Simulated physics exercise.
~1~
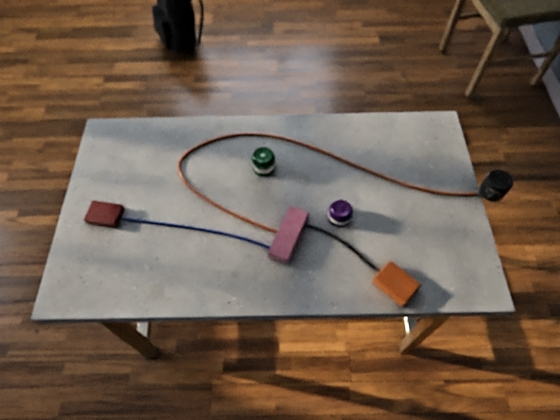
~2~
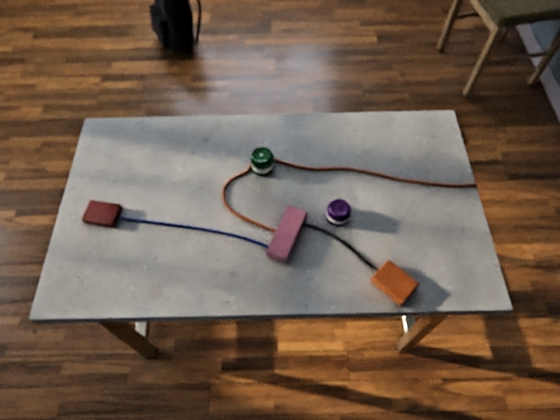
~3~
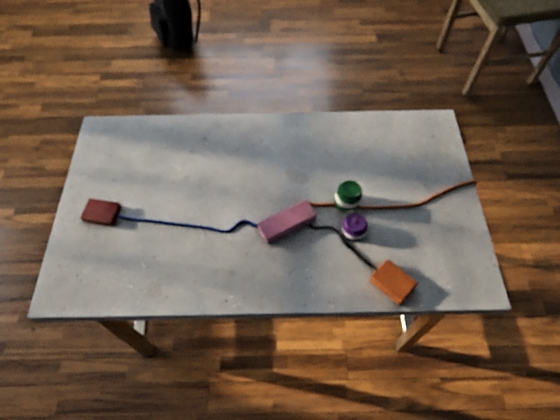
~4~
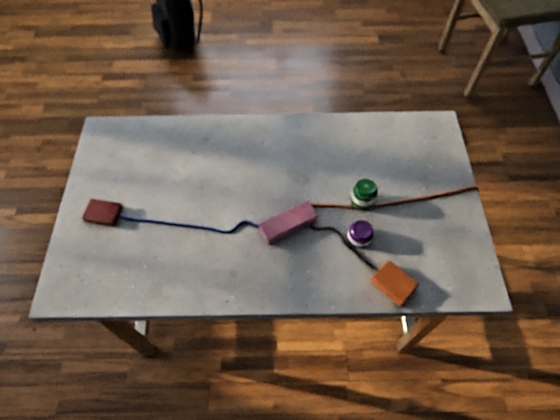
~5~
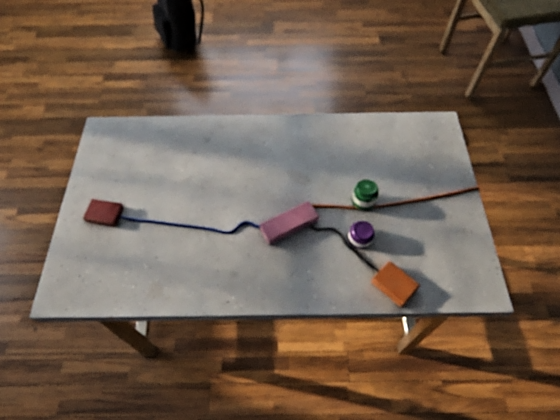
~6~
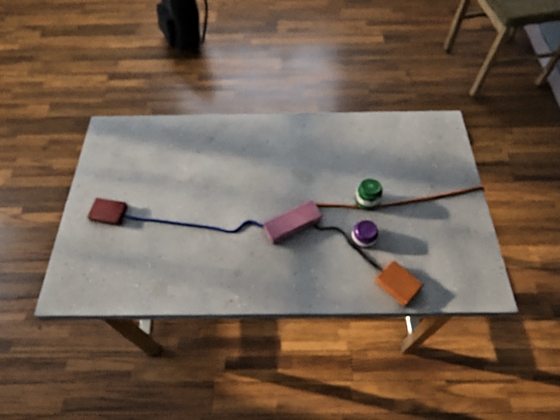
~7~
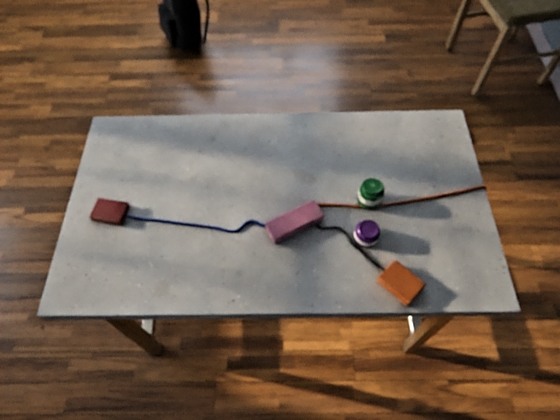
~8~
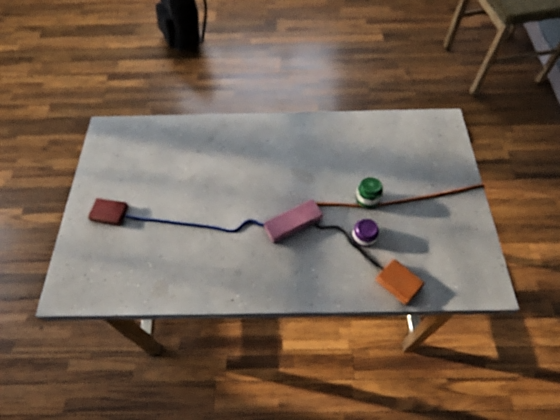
On the table, a black speaker on an orange cable dropped off the right edge, and the cable pulled taut, dragging the green jar and purple jar rightward and turning the pink strip, before everything settled with both jars still on top.
